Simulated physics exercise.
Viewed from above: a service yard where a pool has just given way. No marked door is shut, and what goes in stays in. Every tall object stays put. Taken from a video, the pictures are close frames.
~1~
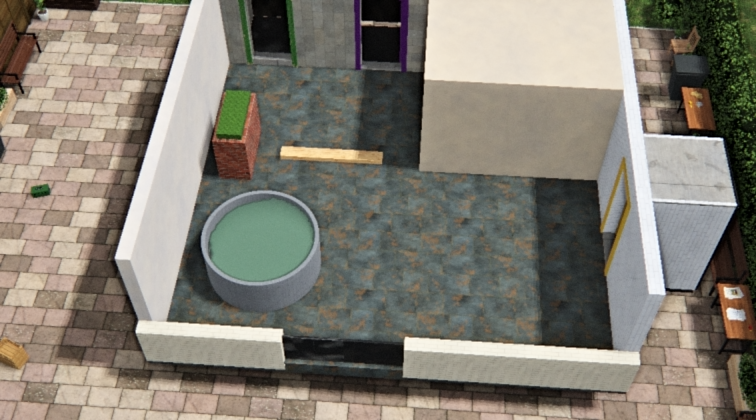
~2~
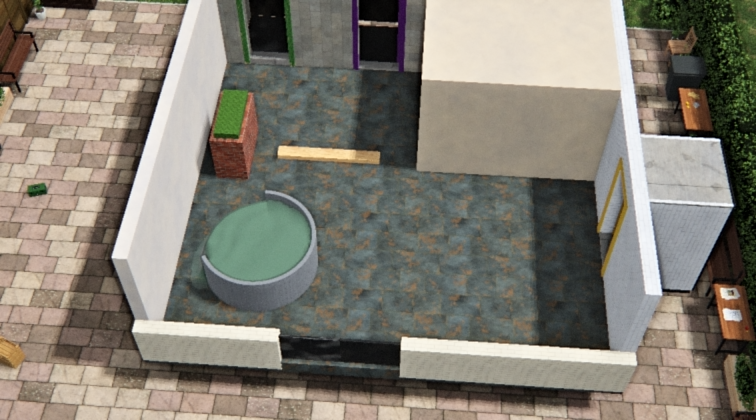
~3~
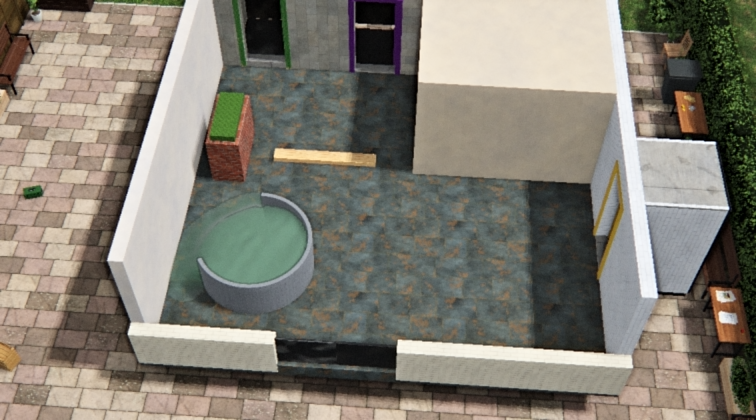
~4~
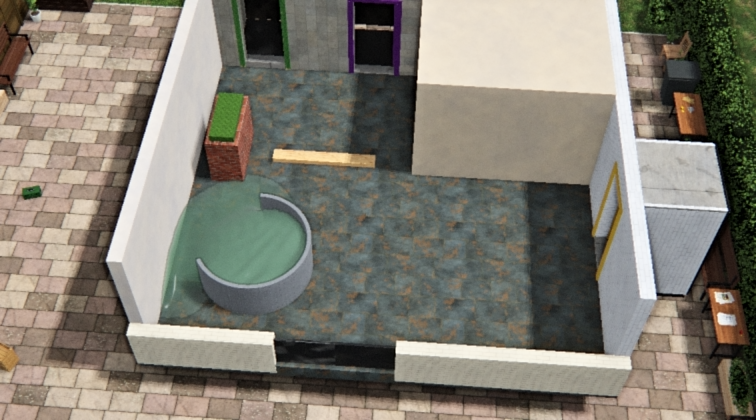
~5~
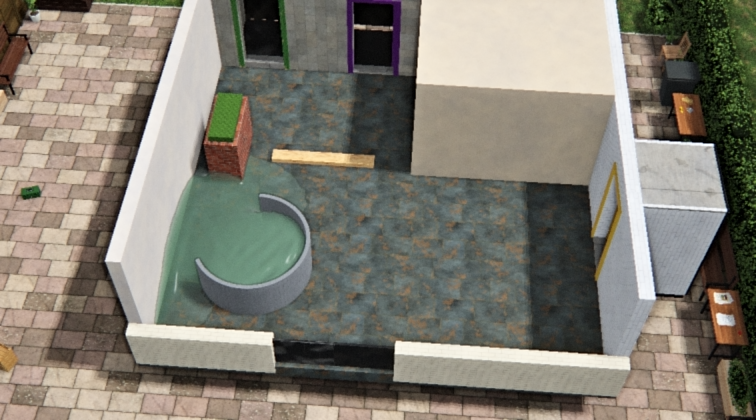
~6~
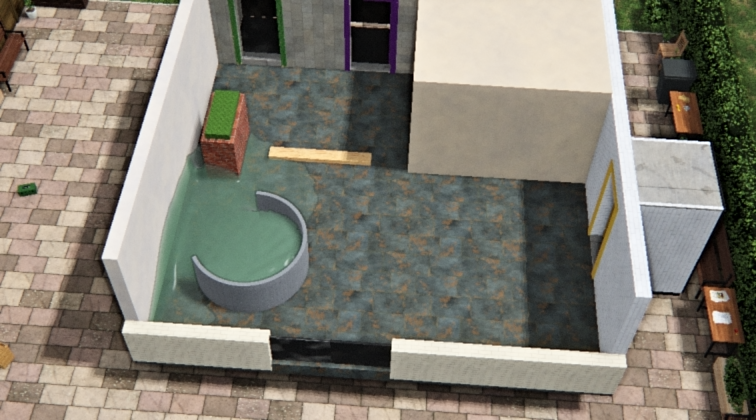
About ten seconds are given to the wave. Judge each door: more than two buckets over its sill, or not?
My prediction: The purple door overshoots the limit; the green door overshoots the limit; the yellow door overshoots the limit.
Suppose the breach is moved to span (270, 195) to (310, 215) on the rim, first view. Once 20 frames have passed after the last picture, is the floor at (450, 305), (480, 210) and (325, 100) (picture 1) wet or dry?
The three spots, in order, are spared, inundated and inundated.
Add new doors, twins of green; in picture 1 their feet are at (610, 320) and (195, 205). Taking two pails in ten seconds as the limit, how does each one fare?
Going through them as given, the first one remains within the limit and the second one tops the limit.
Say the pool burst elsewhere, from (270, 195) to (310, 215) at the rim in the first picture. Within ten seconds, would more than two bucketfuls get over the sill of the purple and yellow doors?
The purple door exceeds it; the yellow door exceeds it.
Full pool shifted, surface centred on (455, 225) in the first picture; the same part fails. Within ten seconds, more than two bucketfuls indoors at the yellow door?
I'd say the yellow one misses the threshold.
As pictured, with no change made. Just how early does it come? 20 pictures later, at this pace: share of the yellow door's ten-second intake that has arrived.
About 0 per cent.
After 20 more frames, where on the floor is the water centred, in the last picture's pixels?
The water centres close to (277, 208).
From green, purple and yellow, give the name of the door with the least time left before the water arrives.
The green one.
A moment on, water covers 20 % of the floor; the purple door not reached, the green door not reached, the yellow door not reached.
Next, water covers 35 % of the floor; the purple door not reached, the green door under two buckets in, the yellow door not reached.
Then, water covers 70 % of the floor; the purple door wet at the sill, nothing in, the green door over two buckets in, the yellow door not reached.
Later, water covers 95 % of the floor; the purple door under two buckets in, the green door over two buckets in, the yellow door under two buckets in.
In the end, water covers 95 % of the floor; the purple door over two buckets in, the green door over two buckets in, the yellow door far over two buckets in.
